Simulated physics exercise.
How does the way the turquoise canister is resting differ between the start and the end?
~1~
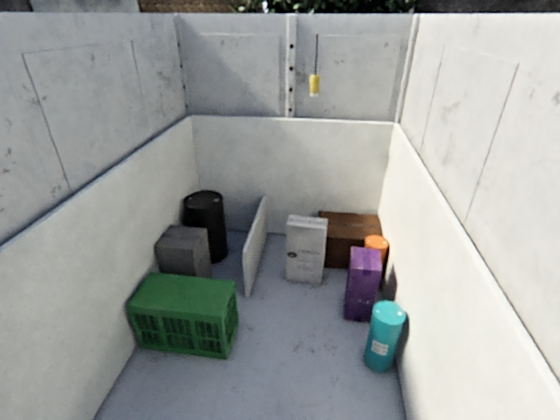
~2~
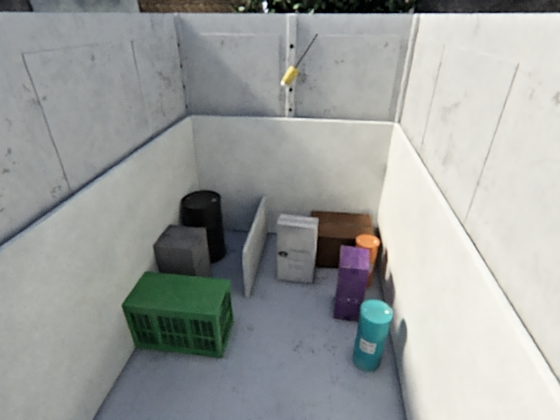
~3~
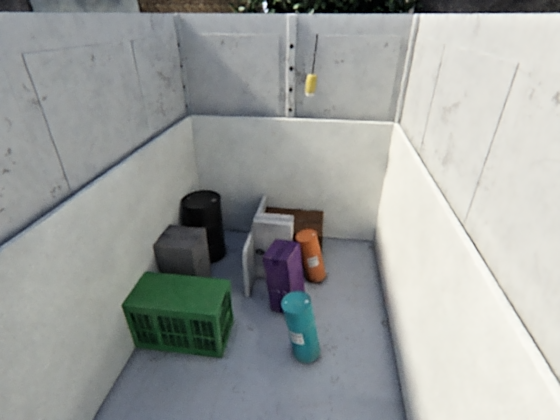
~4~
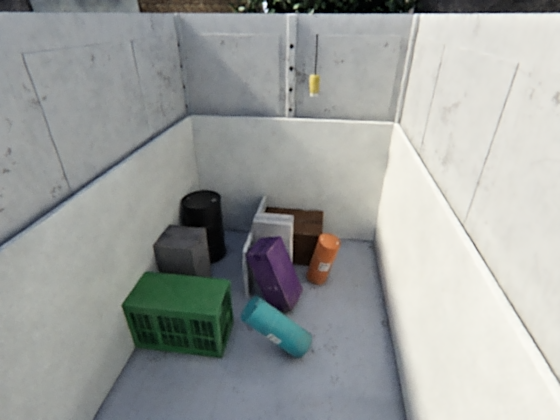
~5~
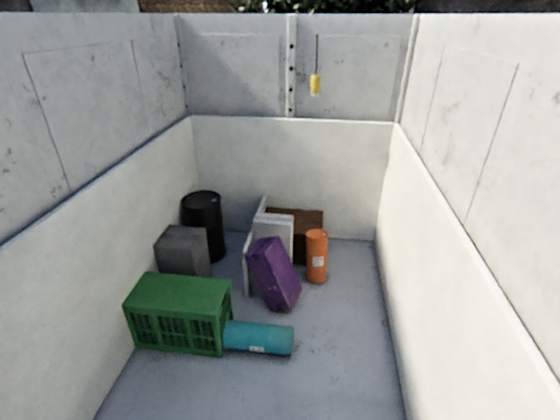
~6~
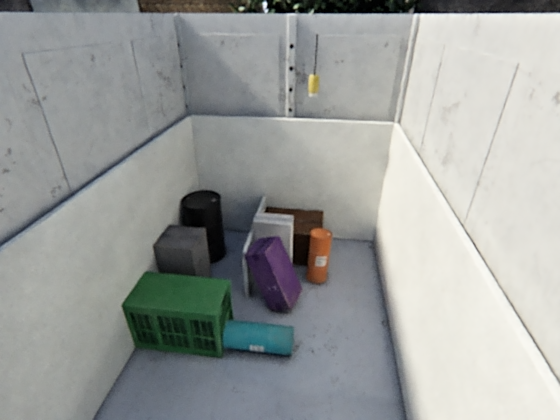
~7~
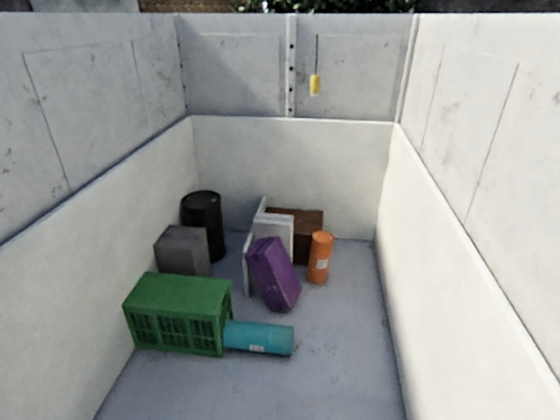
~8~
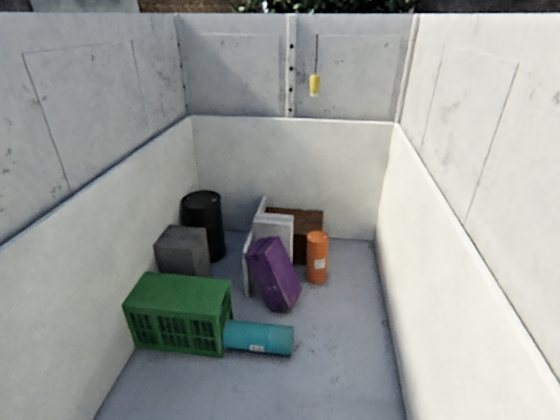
At the start the turquoise canister stands upright, and at the end it lies on its side.
A pale-walled load bay is seen from above its rear, with a yellow lamp hanging over the far wall. A green chest, a grey box and a black drum stand on the left, while white, brown and purple boxes and orange and turquoise canisters stand right of a low board. The lamp swings and the right-hand items slide left, the white box stopping by the board. The purple box and both canisters tilt. The turquoise canister topples beside the green chest, while the orange one rights itself. Finally, the purple box rests leaning and everything lies still.
